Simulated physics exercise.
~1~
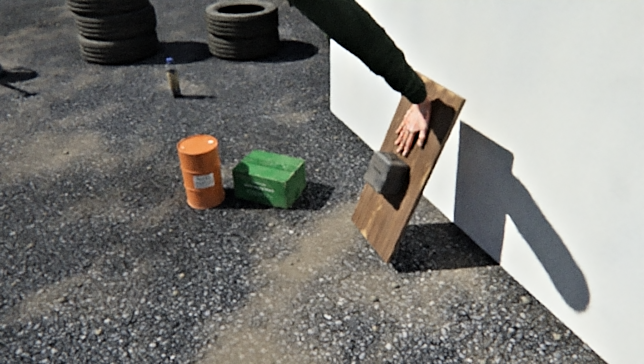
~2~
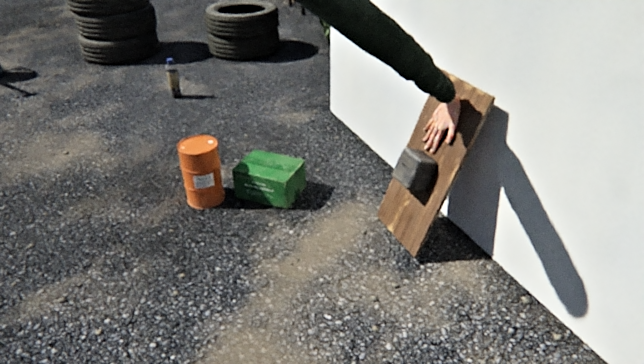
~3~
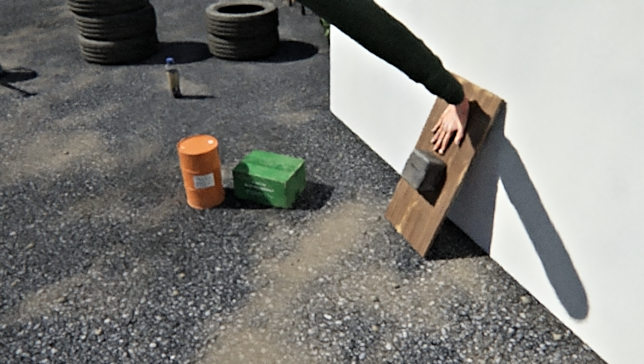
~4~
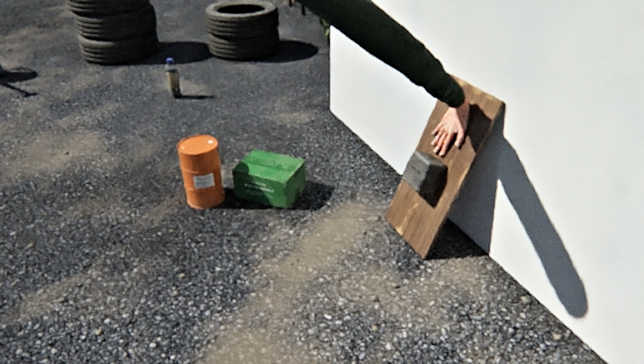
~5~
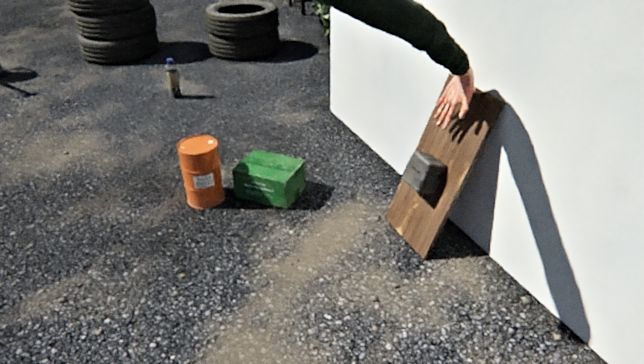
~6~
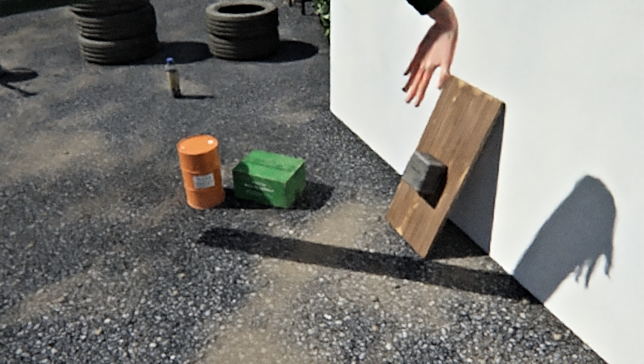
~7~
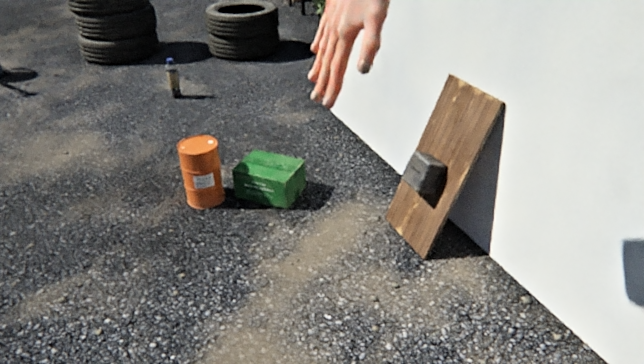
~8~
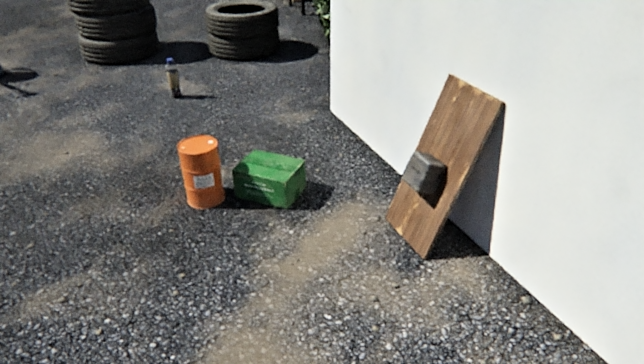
A brown wooden board with a dark block on its face is held at a slant by a hand reaching in from above, beside a white wall. The hand shifts the board a short way to the right until its top edge rests against the wall. It stays there briefly, palm pressed to the wood, then lets go and draws back, its shadow sliding across the wall. The hand leaves the view, and the board remains leaning with the block still on it. The orange canister and green box stay in place on the gravelly ground to the left.
